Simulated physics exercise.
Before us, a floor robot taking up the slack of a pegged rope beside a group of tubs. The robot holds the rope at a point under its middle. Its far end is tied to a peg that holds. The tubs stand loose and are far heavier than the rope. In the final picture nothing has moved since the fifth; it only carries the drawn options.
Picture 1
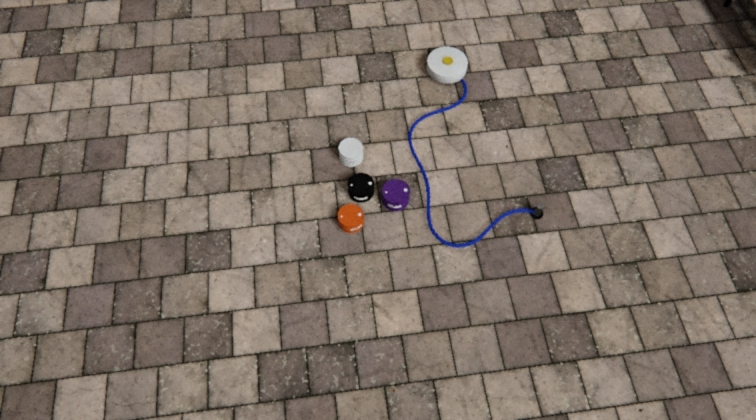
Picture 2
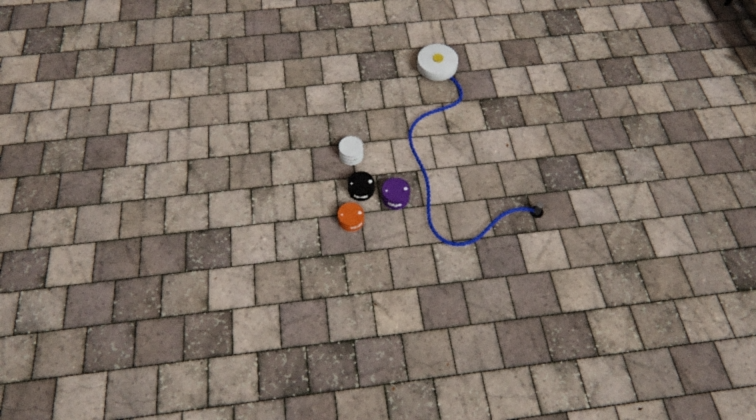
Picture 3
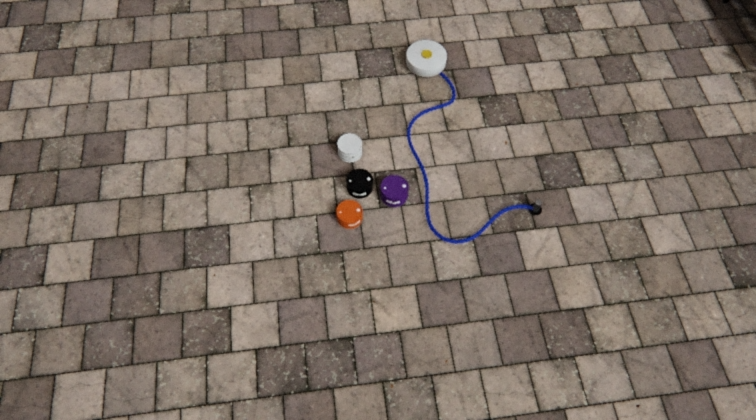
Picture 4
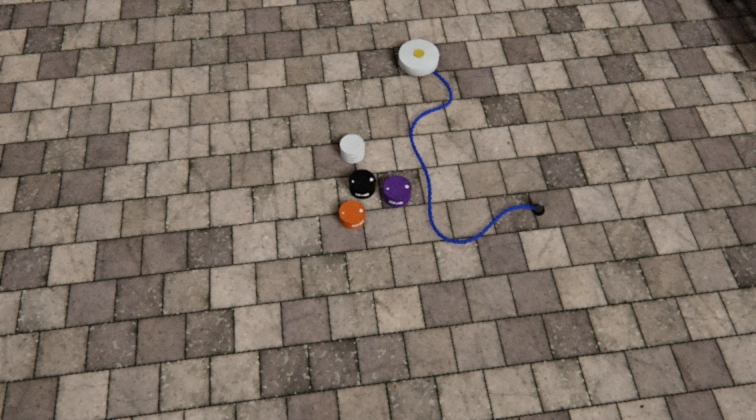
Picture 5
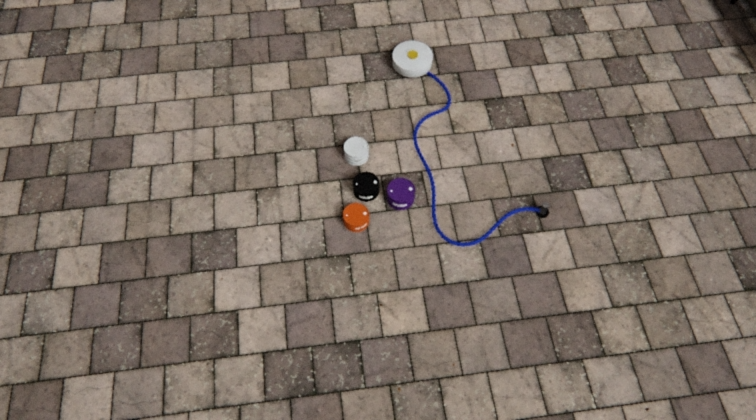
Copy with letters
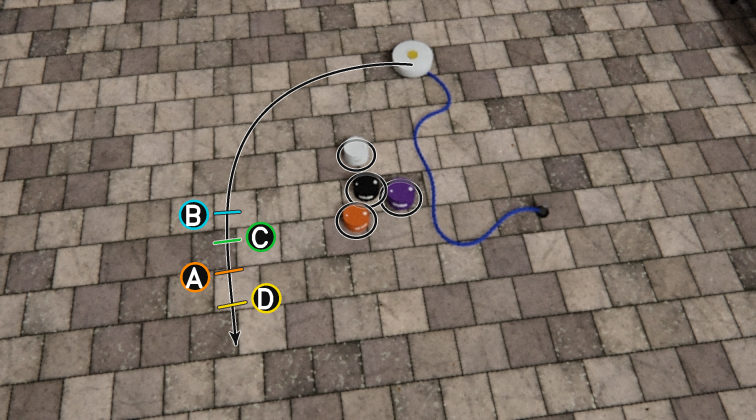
The video shows a round white device with a yellow center, attached to a blue rope, moving slowly left across stone paving, while the rope's dark far end and the nearby white, black, purple and orange tubs stay put.
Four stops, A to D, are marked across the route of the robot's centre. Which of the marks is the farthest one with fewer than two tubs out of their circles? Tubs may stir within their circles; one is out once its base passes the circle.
It should halt at A.
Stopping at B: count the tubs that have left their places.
By then, none.
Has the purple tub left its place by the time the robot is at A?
No.
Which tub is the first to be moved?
The white one.
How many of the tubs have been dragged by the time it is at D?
Two.
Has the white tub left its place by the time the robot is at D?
By then, yes.
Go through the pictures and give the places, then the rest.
The first frame shows peg (538, 210); purple tub (396, 195); black tub (361, 188).
The second frame shows robot (437, 63); white tub (351, 151).
The third frame shows robot (426, 59); purple tub (394, 191).
The fourth frame shows robot (419, 58); orange tub (352, 215).
The fifth frame shows robot (412, 60); peg (544, 209); purple tub (401, 194); black tub (366, 187).
On the marked copy, A at (229, 271); B at (227, 213); C at (227, 241); D at (232, 305); the route from (412, 65) via (245, 139) to (236, 345).
With A. Early on, robot (299, 81).
Further on, robot (232, 165).
At the end, robot (227, 268); white tub (358, 162); one over the rings.
As for the rest, B is within the limit but short; C is within the limit but short; D has two over the rings.
